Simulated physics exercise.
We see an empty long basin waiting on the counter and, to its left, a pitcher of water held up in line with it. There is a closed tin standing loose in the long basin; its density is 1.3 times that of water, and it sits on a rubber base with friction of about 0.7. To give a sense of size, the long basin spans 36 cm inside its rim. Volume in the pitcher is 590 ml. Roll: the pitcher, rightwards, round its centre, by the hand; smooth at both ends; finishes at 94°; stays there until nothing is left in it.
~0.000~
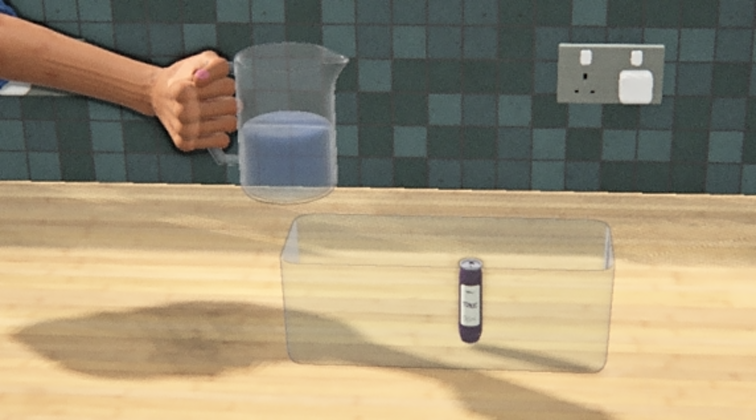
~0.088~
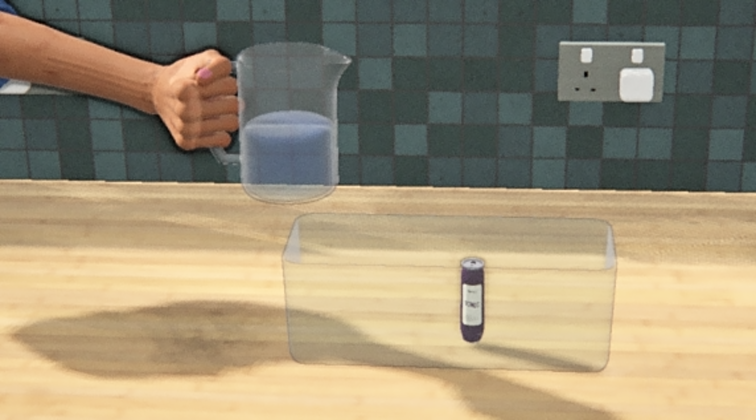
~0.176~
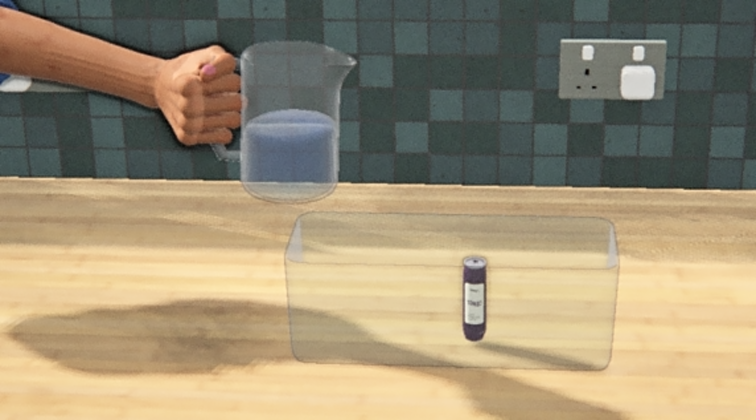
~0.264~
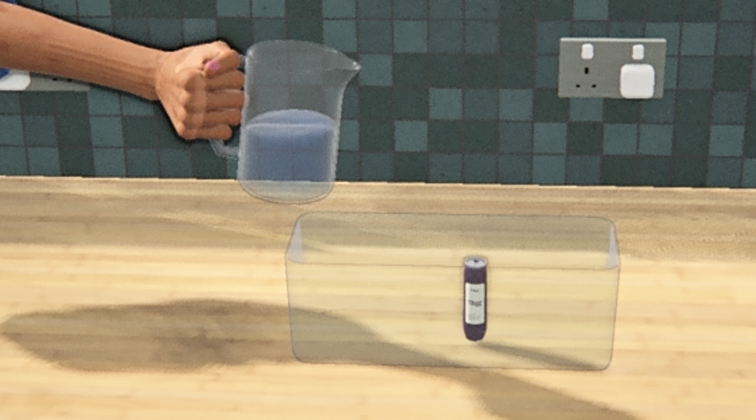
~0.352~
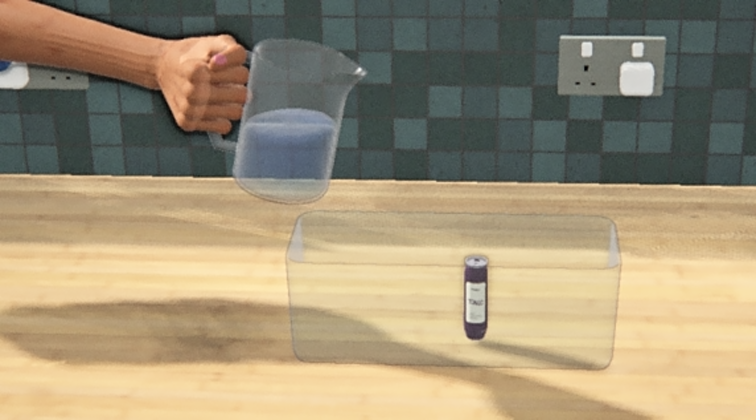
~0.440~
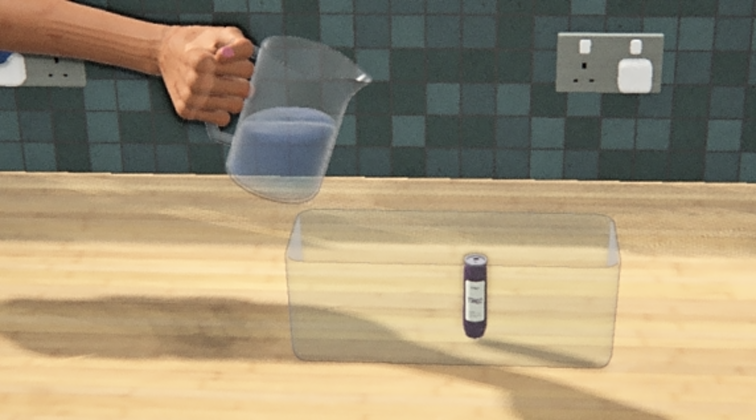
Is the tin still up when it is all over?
It never tilts over.
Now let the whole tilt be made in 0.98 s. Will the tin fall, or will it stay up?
In that case the tin stays vertical.
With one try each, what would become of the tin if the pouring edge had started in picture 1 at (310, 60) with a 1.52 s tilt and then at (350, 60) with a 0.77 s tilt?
Trial 1 - tin stays standing; trial 2 - tin stays standing.
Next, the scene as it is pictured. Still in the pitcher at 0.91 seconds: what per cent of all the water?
Roughly 100 percent.
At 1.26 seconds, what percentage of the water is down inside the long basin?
Roughly 14 %.
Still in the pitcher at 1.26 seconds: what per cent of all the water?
Close to 68 in a hundred.
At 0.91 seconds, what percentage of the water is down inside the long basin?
Some 0 per cent.
After 0.91 s the tilt is 62° and 100 per cent is still to pour; the tin stands where it began.
After 1.26 s the tilt is 87° and 69 per cent is still to pour; the tin stands where it began.
After 1.62 s the tilt is 94° and 24 per cent is still to pour; the tin stands where it began.
After 2.02 s the tilt is 94° and 7 per cent is still to pour; the tin stands where it began.
In the end the tin stands where it began.
